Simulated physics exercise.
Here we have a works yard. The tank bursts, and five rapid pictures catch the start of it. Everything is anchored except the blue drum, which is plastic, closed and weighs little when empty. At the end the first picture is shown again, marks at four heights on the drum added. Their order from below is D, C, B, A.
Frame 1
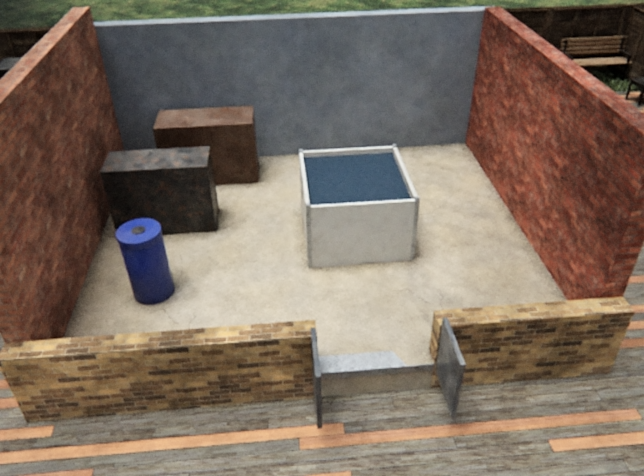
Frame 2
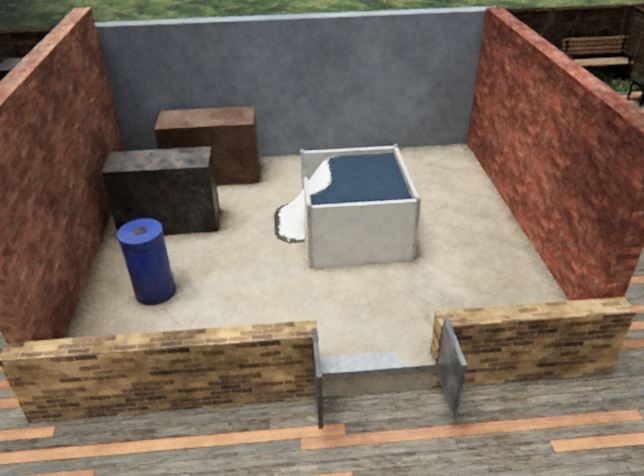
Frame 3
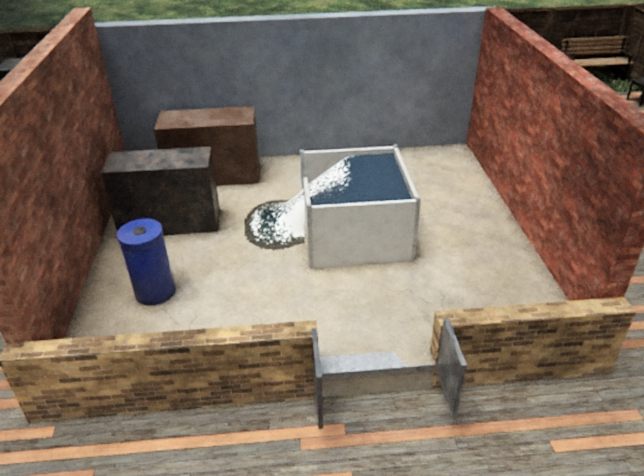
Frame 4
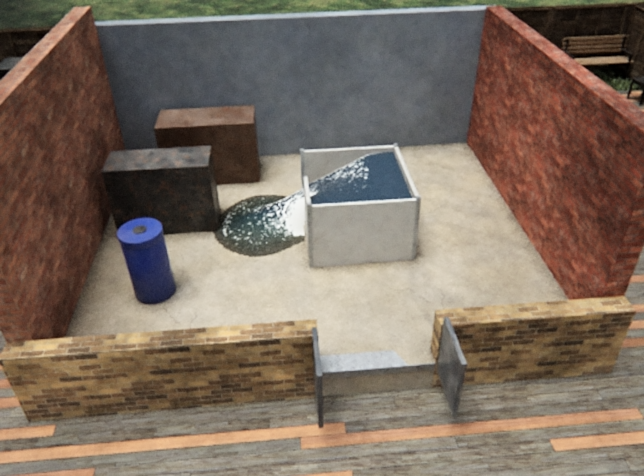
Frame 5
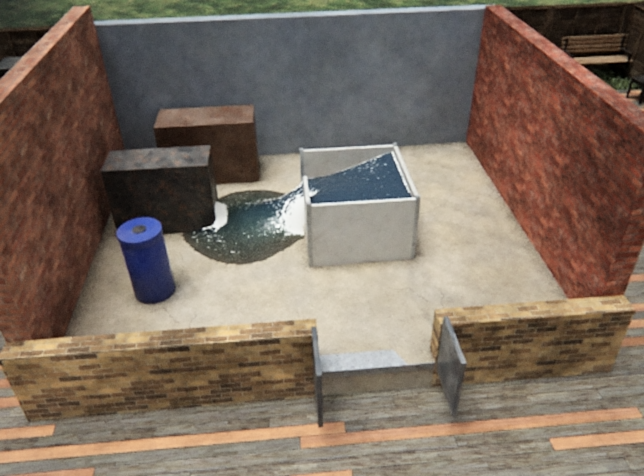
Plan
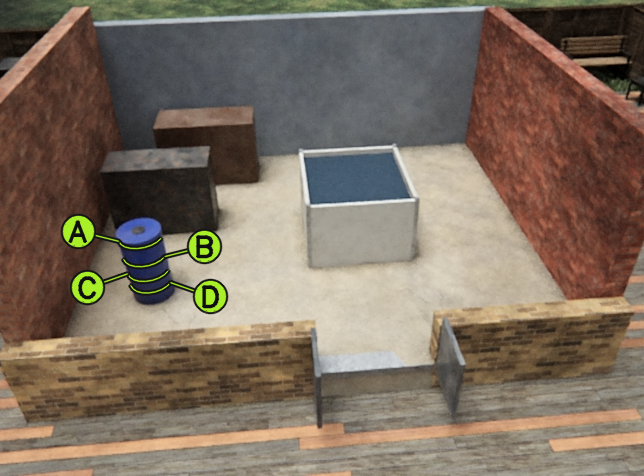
Water pouring over the left side of a pale square tank in a walled yard, spreading across the floor toward dark blocks.
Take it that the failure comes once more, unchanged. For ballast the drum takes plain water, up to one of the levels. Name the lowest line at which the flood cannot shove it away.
That is line C.
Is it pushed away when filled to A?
No.
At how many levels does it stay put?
Three of the four.
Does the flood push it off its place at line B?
No.
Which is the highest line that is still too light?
Here it is line D.
On the marked copy, A at (137, 248); B at (141, 266); C at (145, 281); D at (148, 292); from the bottom up D, C, B, A.
If A is chosen, it does not move.
If B is chosen, it does not move.
If C is chosen, it does not move.
If D is chosen, it is pushed about its own width away.
